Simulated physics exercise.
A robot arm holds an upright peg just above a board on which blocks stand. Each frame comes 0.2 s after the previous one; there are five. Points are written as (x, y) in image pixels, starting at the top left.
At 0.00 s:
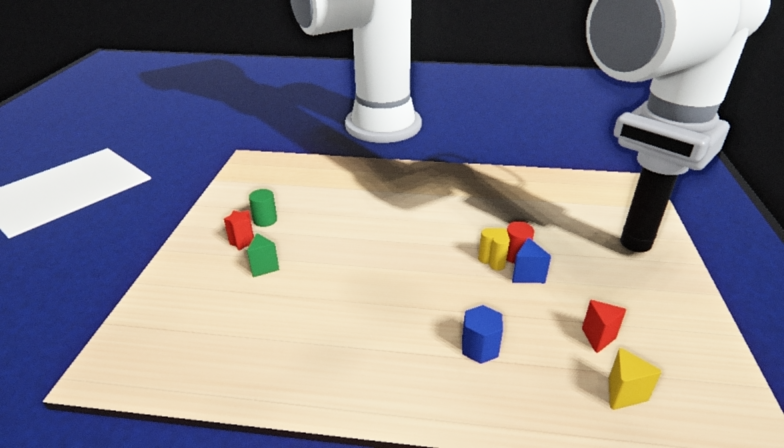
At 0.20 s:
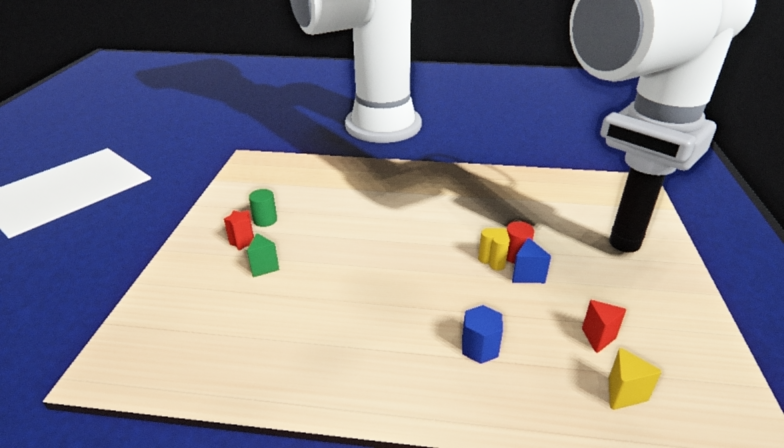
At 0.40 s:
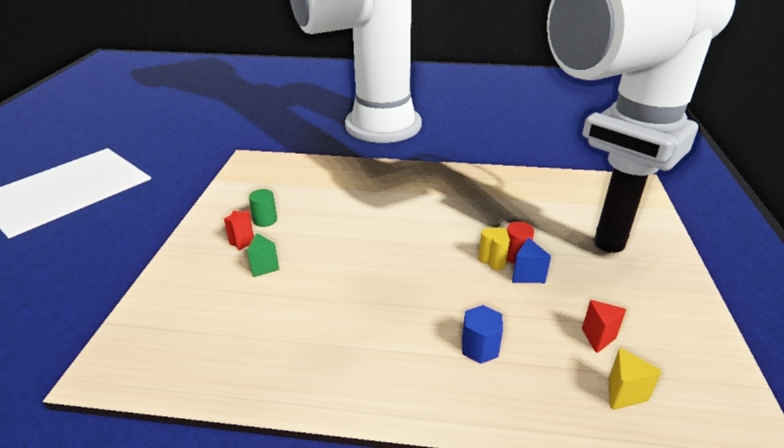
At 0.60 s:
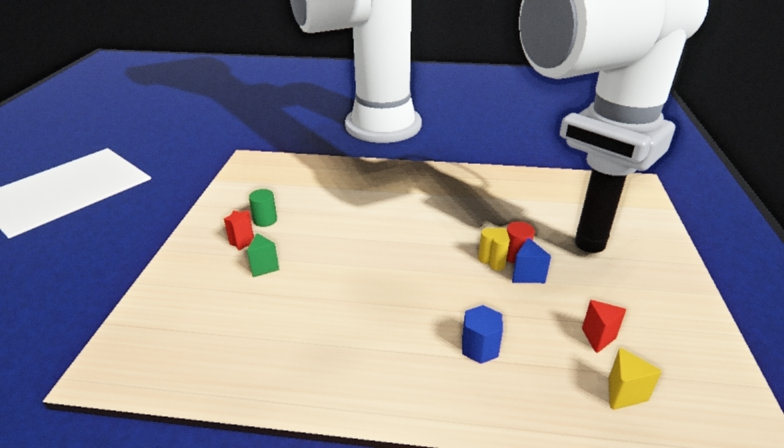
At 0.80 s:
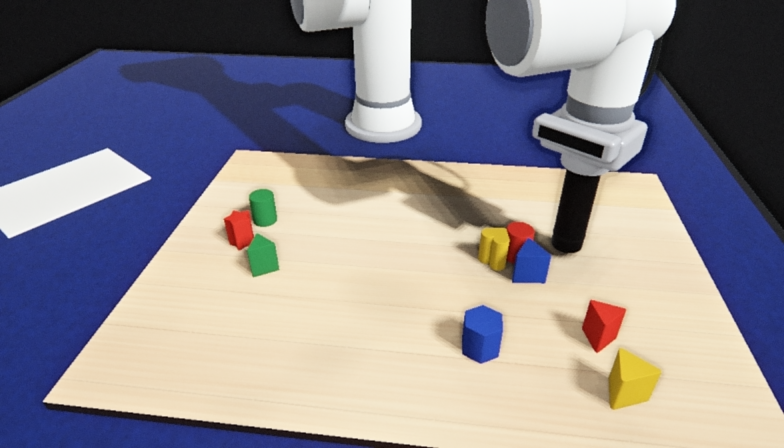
At first, a robot arm holds a black peg upright near the right edge of a wooden board scattered with red, green, blue and yellow blocks. The arm then moves the peg steadily left, bringing it close to the yellow, red and blue cluster, while all the blocks stay still.
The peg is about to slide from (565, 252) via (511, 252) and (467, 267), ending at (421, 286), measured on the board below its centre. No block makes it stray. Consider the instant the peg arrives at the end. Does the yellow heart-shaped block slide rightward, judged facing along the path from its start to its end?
Going by the path, no.
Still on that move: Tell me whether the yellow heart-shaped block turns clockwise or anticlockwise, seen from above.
The turn is anti-clockwise.
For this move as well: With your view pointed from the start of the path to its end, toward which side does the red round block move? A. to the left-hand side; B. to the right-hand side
Choice B: To the right-hand side.
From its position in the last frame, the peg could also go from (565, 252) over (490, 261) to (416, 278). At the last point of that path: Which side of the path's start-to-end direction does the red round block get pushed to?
It slides rightward.
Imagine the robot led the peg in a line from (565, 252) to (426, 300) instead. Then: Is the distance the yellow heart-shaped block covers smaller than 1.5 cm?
No, it doesn't check out.
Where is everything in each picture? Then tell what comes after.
In the first frame, tip of the peg at (636, 244), middles of tops, yellow heart-shaped block at (497, 234), red round block at (521, 229), blue triangle at (532, 249).
In the second frame, peg at (624, 244), nothing pushed.
In the third frame, peg at (609, 244), nothing pushed.
In the fourth frame, peg at (590, 245), nothing pushed.
In the fifth frame, peg at (566, 245), yellow heart-shaped block at (497, 234), red round block at (521, 229), blue triangle at (532, 249).
What follows on the original path. One third of the way, peg at (511, 244); yellow heart-shaped block at (471, 241), turned 55° anticlockwise; red round block at (487, 230).
Two thirds of the way, peg at (467, 260); yellow heart-shaped block at (445, 253), turned 85° anticlockwise; red round block at (439, 237).
At the end, peg at (421, 279); yellow heart-shaped block at (398, 275), turned 100° anticlockwise; red round block at (415, 239); blue triangle unmoved.
